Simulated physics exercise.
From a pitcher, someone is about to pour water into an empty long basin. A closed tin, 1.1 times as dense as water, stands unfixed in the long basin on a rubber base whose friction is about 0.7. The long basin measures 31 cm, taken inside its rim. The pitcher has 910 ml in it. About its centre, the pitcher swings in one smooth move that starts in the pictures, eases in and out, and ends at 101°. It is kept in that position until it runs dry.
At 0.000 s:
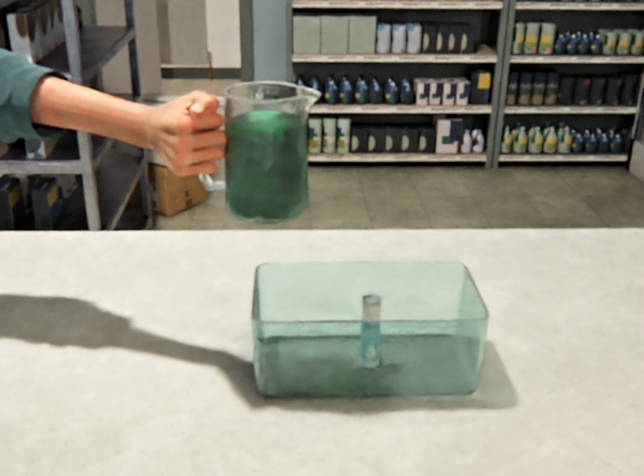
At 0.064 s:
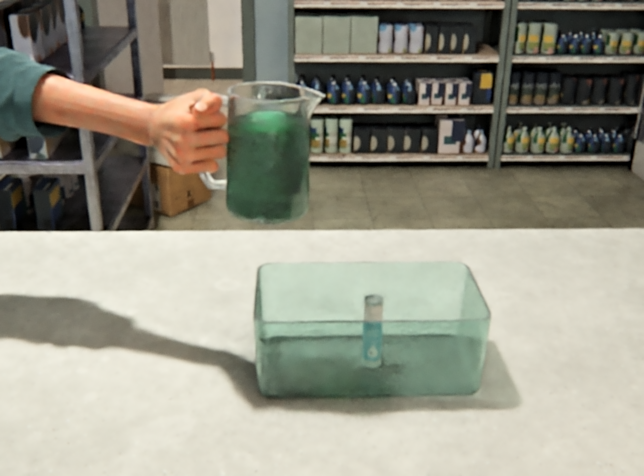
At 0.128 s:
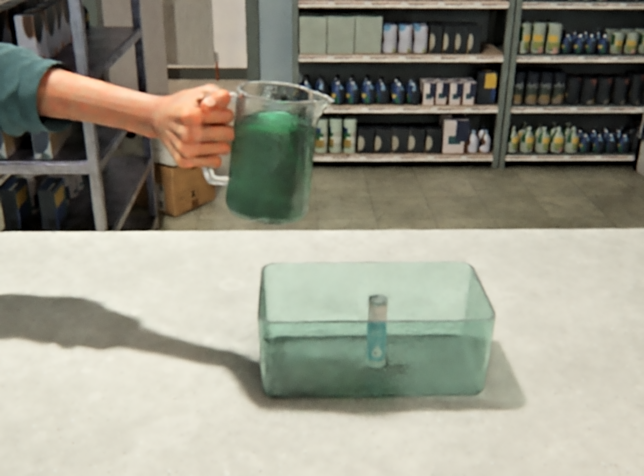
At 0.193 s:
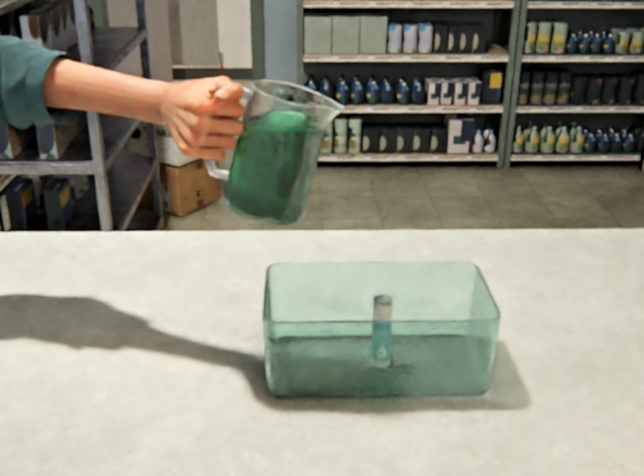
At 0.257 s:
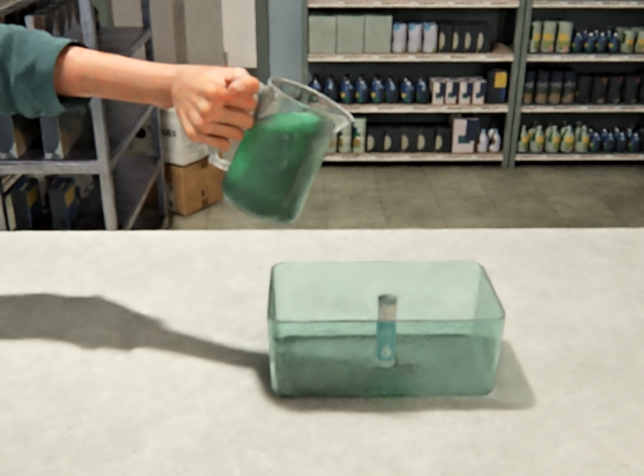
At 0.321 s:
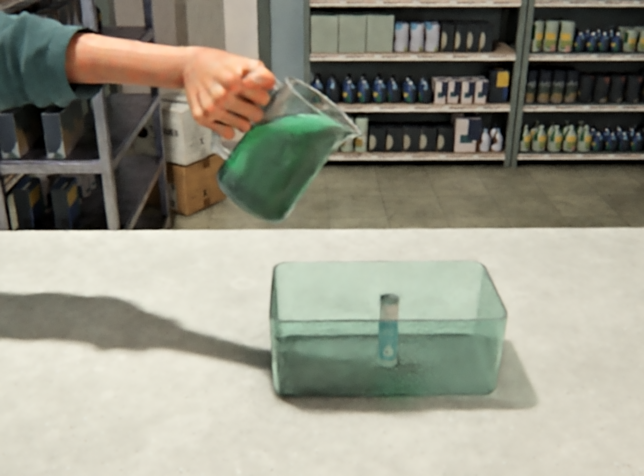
A hand steadily tilts a pitcher of green liquid rightward above a clear long basin.
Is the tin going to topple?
No.
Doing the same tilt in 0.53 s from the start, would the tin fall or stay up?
The tin stays balanced.
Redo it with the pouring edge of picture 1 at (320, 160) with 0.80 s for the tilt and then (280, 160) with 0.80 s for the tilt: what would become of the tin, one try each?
Try 1: Tipped over; try 2: Still standing.
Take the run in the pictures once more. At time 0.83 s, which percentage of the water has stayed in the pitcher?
Around 36 in a hundred is still there.
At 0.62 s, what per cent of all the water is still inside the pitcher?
I reckon about 78 in a hundred is still held.
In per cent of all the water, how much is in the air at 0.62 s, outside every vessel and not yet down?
Around 18 percent.
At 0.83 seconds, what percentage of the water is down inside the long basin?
About 36 %.
After 0.62 s the tilt is 88° and 78 per cent is still to pour; the tin stands where it began.
After 0.83 s the tilt is 101° and 36 per cent is still to pour; the tin stands where it began.
After 1.05 s the tilt is 101° and 12 per cent is still to pour; the tin stands where it began.
After 1.30 s the tilt is 101° and 3 per cent is still to pour; the tin stands where it began.
In the end the tin stands where it began.
